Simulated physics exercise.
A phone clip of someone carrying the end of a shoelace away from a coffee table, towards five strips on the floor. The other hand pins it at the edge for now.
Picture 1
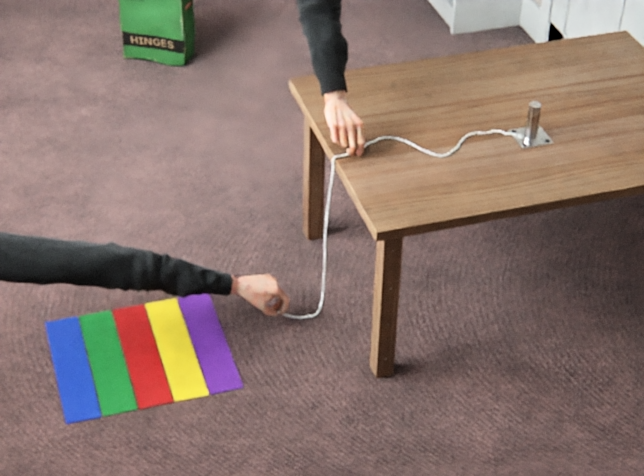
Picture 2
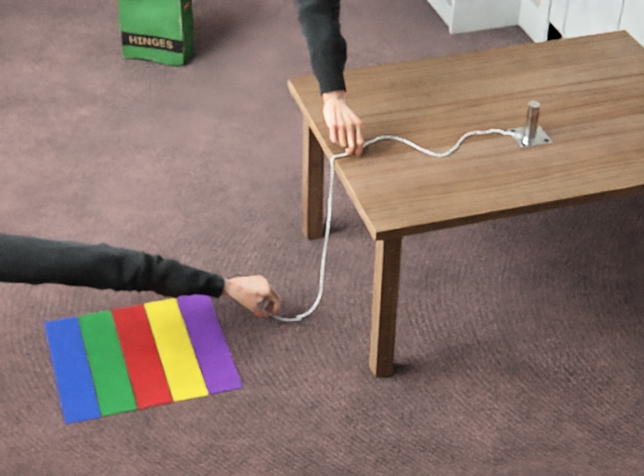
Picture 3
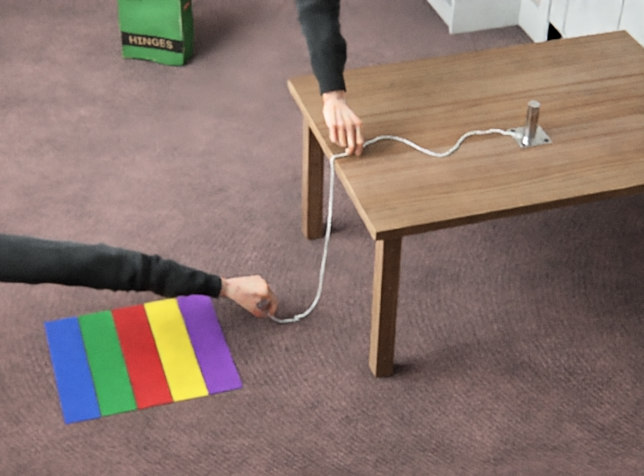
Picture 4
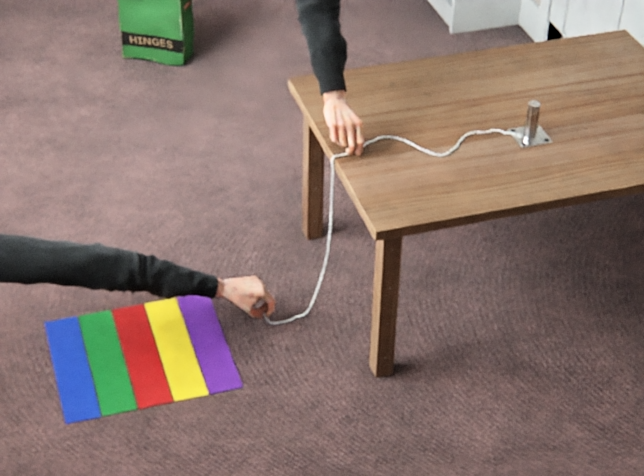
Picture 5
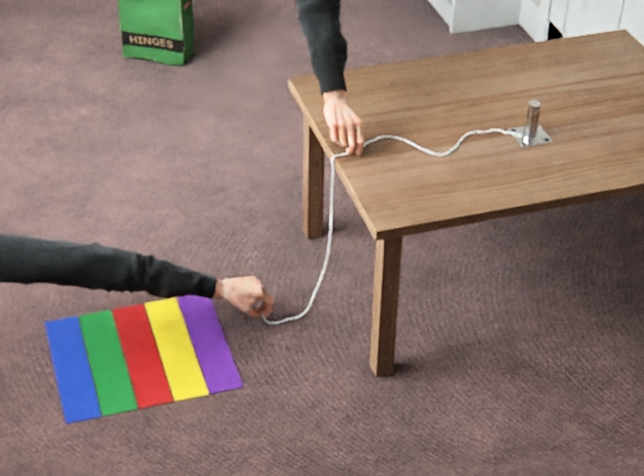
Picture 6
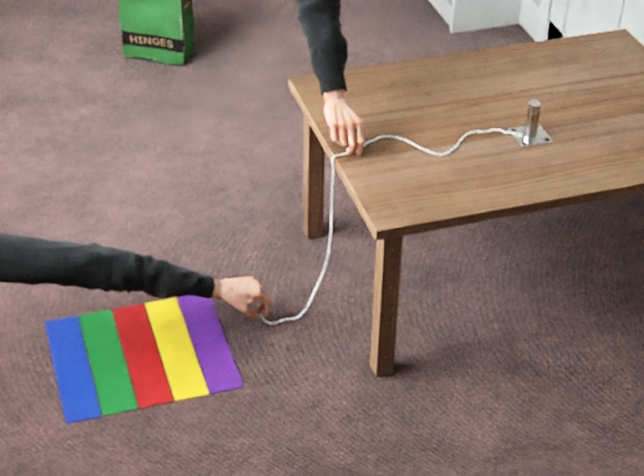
At first, one hand presses a white cord to the edge of a wooden table while another holds its end low, beside the purple strip of five coloured strips. The lower hand then draws the end slightly left in small shifts, while the upper hand and the cord on the tabletop barely change.
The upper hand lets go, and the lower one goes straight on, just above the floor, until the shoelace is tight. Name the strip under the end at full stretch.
The green one.
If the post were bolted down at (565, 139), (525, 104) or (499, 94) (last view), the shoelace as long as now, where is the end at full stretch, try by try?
Near (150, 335), (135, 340) and (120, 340).
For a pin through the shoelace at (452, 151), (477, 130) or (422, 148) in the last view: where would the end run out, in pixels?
Try by try, around (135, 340), (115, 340) and (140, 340).
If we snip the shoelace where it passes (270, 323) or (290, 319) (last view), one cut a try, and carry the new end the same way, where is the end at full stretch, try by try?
Try by try, around (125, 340) and (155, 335).
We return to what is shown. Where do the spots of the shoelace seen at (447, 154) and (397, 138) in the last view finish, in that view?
At (422, 148), then (366, 155).
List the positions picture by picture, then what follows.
End (278, 312); purple (220, 373); yellow (186, 380); red (151, 387); green (115, 394); blue (79, 401), in the first picture.
End (270, 313); shoelace through (489, 133) (437, 155) (371, 142) (332, 183) (326, 245) (317, 303), in the second picture.
End (268, 314), in the third picture.
End (264, 314); shoelace through (489, 132) (437, 155) (372, 142) (333, 183) (329, 244) (312, 303), in the fourth picture.
End (263, 314), in the fifth picture.
End (261, 315); shoelace through (489, 132) (437, 154) (372, 141) (333, 183) (330, 244) (310, 301), in the sixth picture.
A little later, end near (167, 333); over yellow.
Next, end near (130, 340); over red.
When it is tight, end near (108, 344); over green. It halts on the green strip.
